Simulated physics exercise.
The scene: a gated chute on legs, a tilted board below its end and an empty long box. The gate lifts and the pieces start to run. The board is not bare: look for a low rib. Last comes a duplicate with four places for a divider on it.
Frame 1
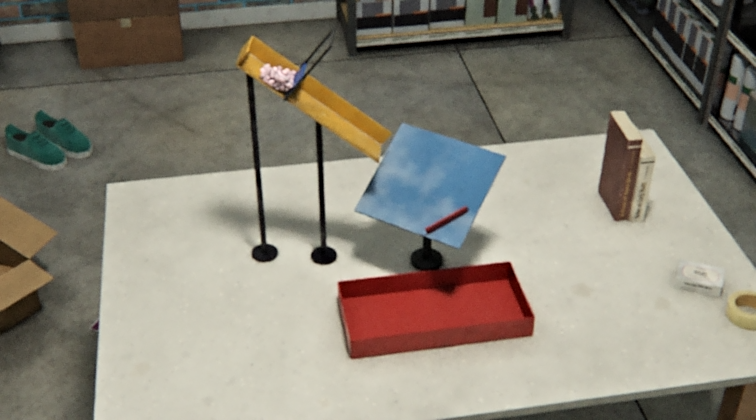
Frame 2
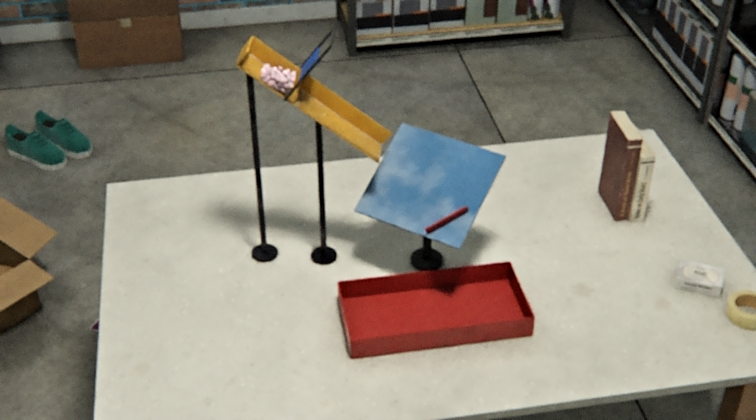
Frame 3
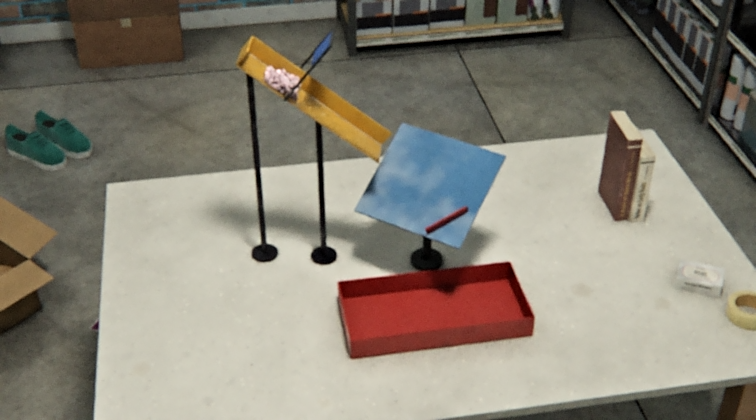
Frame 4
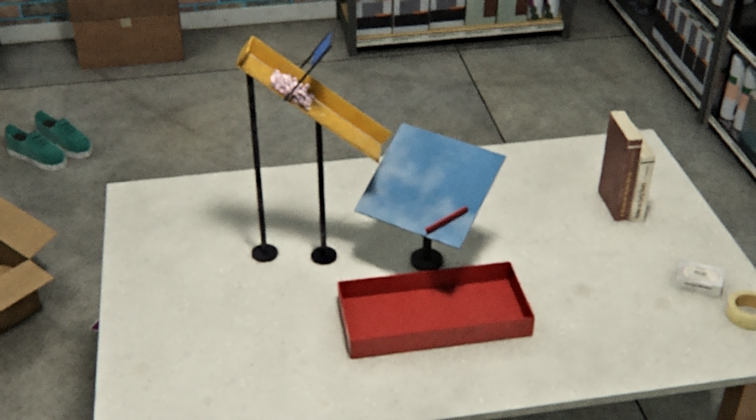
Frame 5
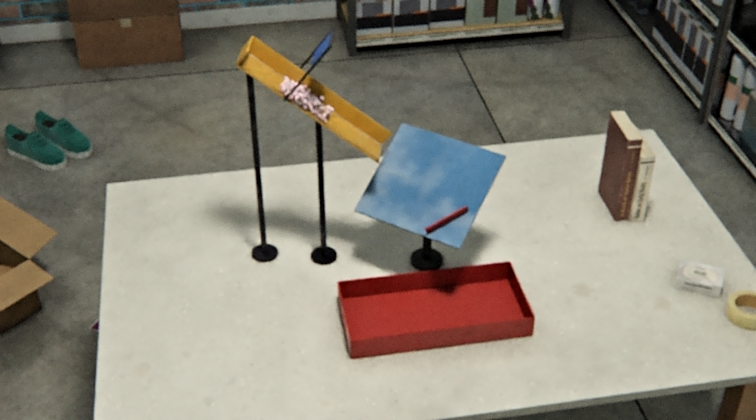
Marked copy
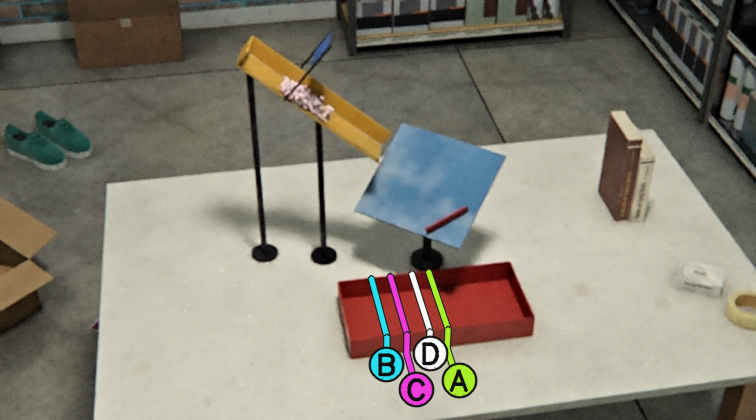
On a pale table in a storage room, small pink-white beads sit bunched behind a dark blue gate near the top of a yellow chute, above a tilted blue board and a red box. The gate swings up, and the beads slide a short way down the chute, stretching into a longer cluster.
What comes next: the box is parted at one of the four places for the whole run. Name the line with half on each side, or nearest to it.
C.
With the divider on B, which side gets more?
More lands on the right.
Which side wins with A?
The left side.
On the marked copy, line A crosses the front rim at (447, 328); line B crosses the front rim at (386, 336); line C crosses the front rim at (406, 333); line D crosses the front rim at (429, 330).
For line A, of what is caught, the bulk on the left of the divider, a small share on the right.
For line B, of what is caught, close to a quarter on the left of the divider, the bulk on the right.
For line C, of what is caught, close to half on the left of the divider, close to half on the right.
For line D, of what is caught, the bulk on the left of the divider, close to a quarter on the right.
